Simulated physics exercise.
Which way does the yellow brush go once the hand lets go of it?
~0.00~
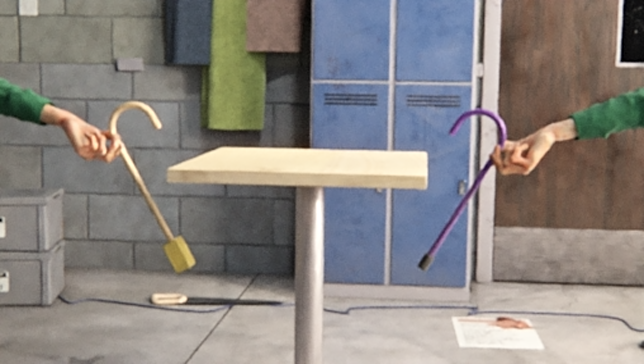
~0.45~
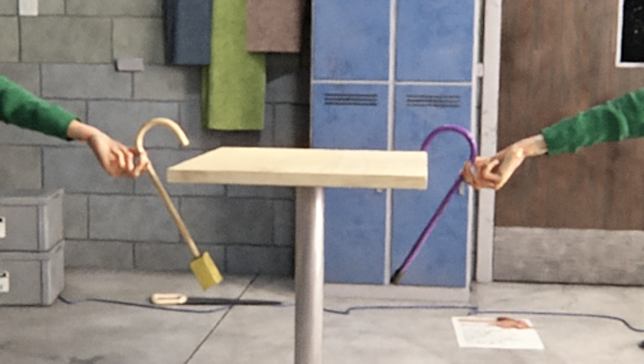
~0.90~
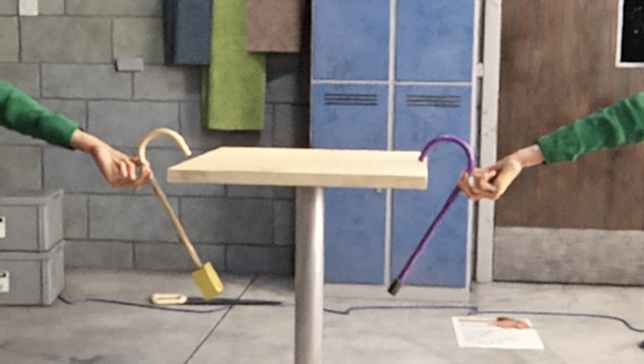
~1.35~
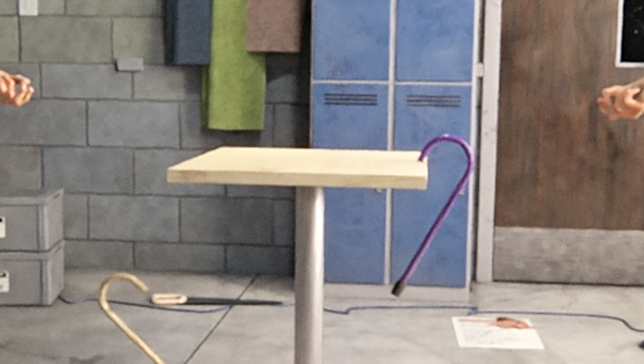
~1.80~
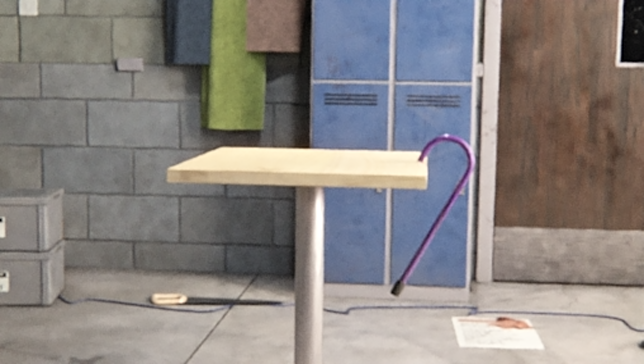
The yellow brush moves down, dropping past the left edge of the table.
